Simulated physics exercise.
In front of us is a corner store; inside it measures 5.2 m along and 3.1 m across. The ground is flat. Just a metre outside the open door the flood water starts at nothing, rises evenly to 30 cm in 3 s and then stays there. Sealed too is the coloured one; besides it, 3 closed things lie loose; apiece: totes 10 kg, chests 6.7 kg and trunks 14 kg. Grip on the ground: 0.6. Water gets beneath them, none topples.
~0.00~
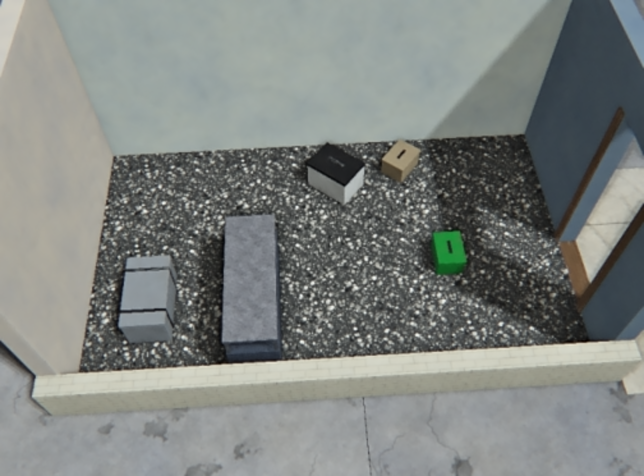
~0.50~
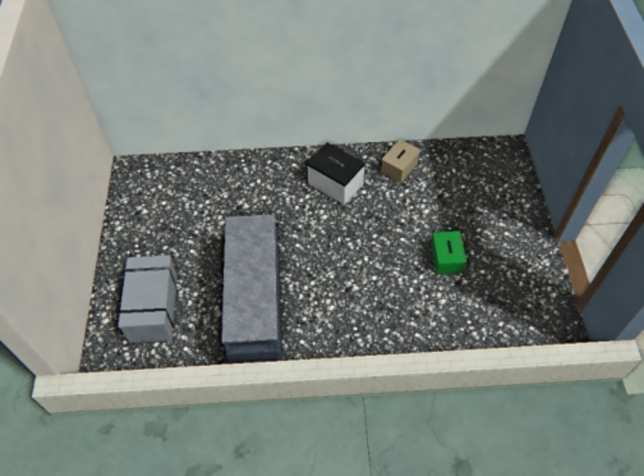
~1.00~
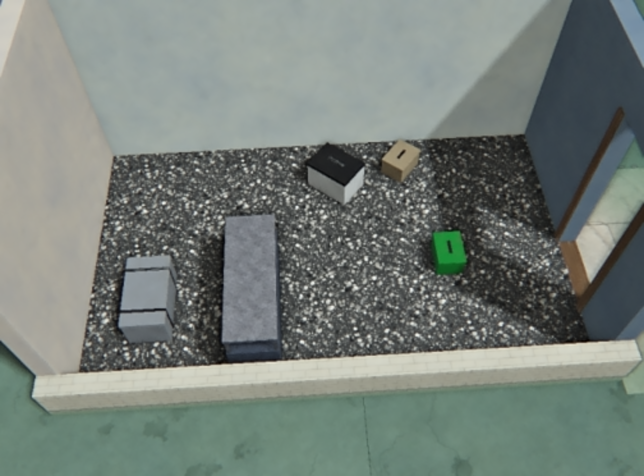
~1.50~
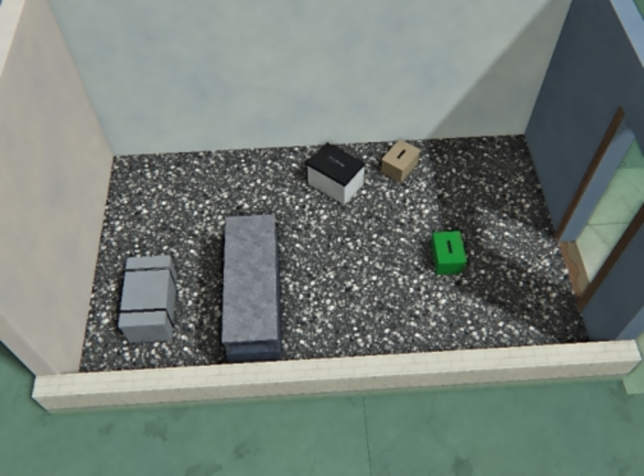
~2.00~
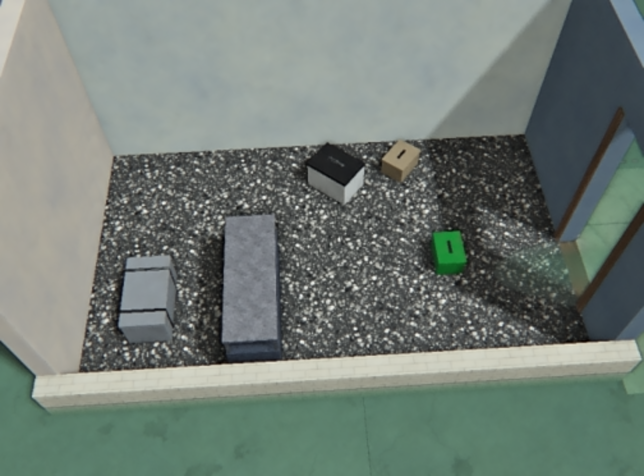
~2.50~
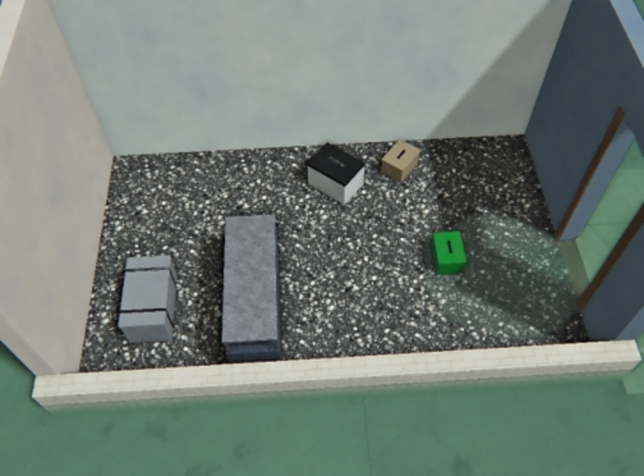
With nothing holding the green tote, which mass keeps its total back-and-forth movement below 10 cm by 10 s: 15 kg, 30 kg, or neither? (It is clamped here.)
Only the heavier mass succeeds.
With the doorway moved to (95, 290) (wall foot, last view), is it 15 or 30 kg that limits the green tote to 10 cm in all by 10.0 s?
Note: The lighter mass keeps it.
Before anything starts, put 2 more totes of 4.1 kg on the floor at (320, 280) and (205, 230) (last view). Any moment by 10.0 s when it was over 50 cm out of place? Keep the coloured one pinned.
First exceeds it, then stays inside.
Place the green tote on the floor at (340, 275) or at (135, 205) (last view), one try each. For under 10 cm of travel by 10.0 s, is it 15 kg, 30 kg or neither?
Trial 1 - only the upper mass works; trial 2 - only the upper mass works.
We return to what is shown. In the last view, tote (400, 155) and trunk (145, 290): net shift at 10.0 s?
Respectively 300 and 40 centimetres.
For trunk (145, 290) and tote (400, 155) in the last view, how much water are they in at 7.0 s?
Depth approx. 2 cm / 12 cm.
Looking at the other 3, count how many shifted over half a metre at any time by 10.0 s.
I make it 2.
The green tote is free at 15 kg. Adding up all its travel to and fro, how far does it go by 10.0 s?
Roughly 150 cm.
After 3.5 s the green tote would be 18 cm from its start with 15 kg and 0 cm from its start with 30 kg; 8 cm of water round it then.
After 4.5 s the green tote would be 61 cm from its start with 15 kg and 0 cm from its start with 30 kg; 7 cm of water round it then.
After 7.0 s the green tote would be 80 cm from its start with 15 kg and 0 cm from its start with 30 kg; 9 cm of water round it then.
After 10.0 s the green tote would be 152 cm from its start with 15 kg and 0 cm from its start with 30 kg; 13 cm of water round it then.
